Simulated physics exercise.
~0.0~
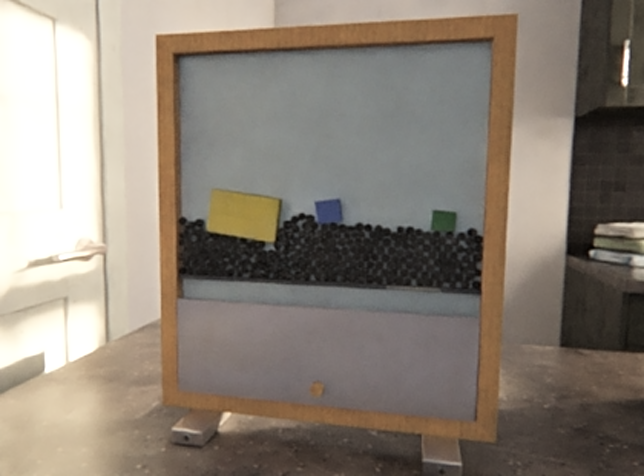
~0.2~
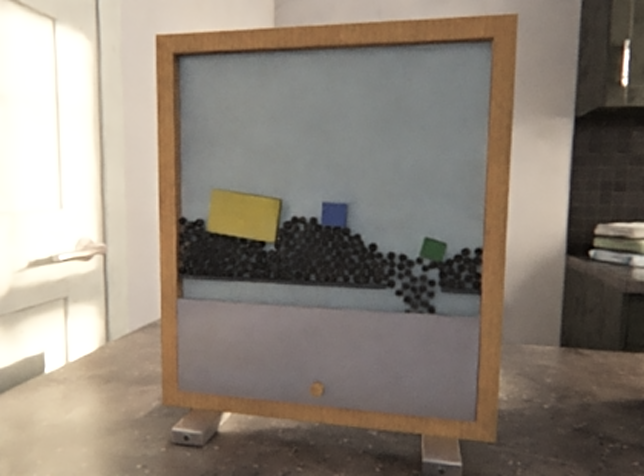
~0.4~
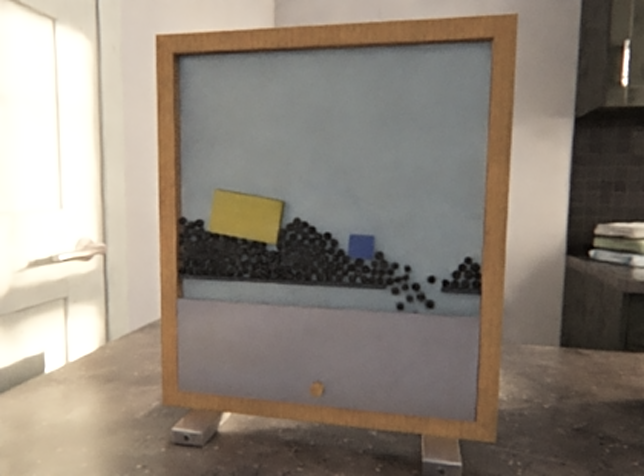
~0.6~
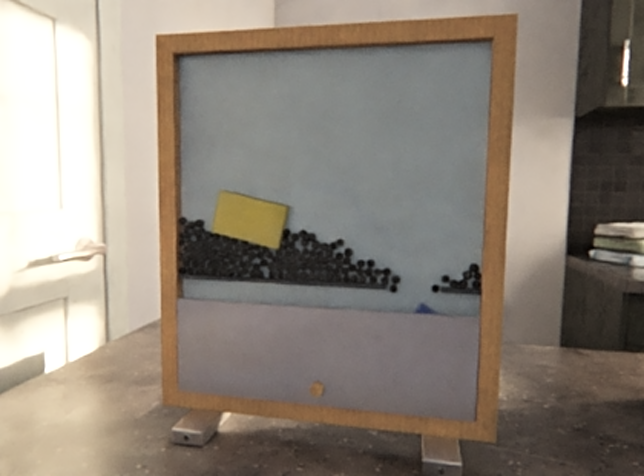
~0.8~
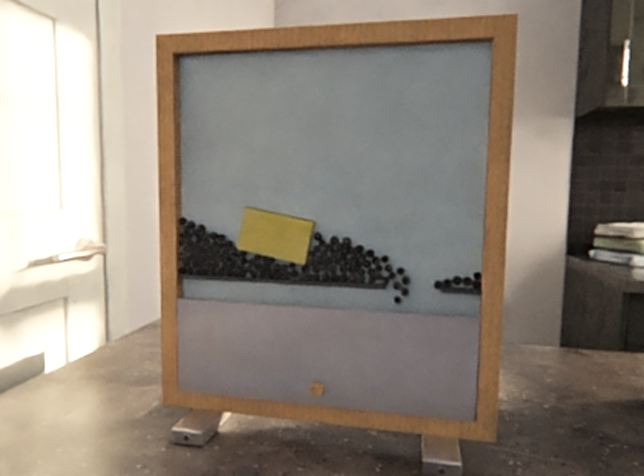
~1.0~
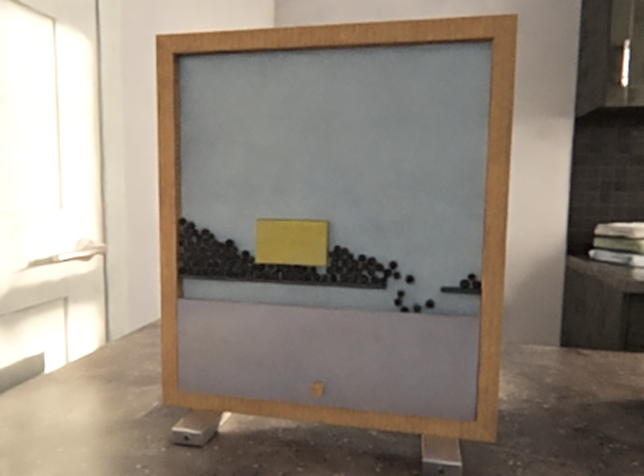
A wood-framed upright display case stands on a dark counter in a kitchen, seen from the front by a still camera, with a layer of black beads across its middle. A large yellow block leans on the beads at left, with a small blue block near the centre and a green one at right. A gap opens in the floor toward the right, and beads pour through as the green block sinks and disappears. The blue block slides right and drops through next. The yellow block slides right and down, finally sitting level among the remaining beads while a few still fall.
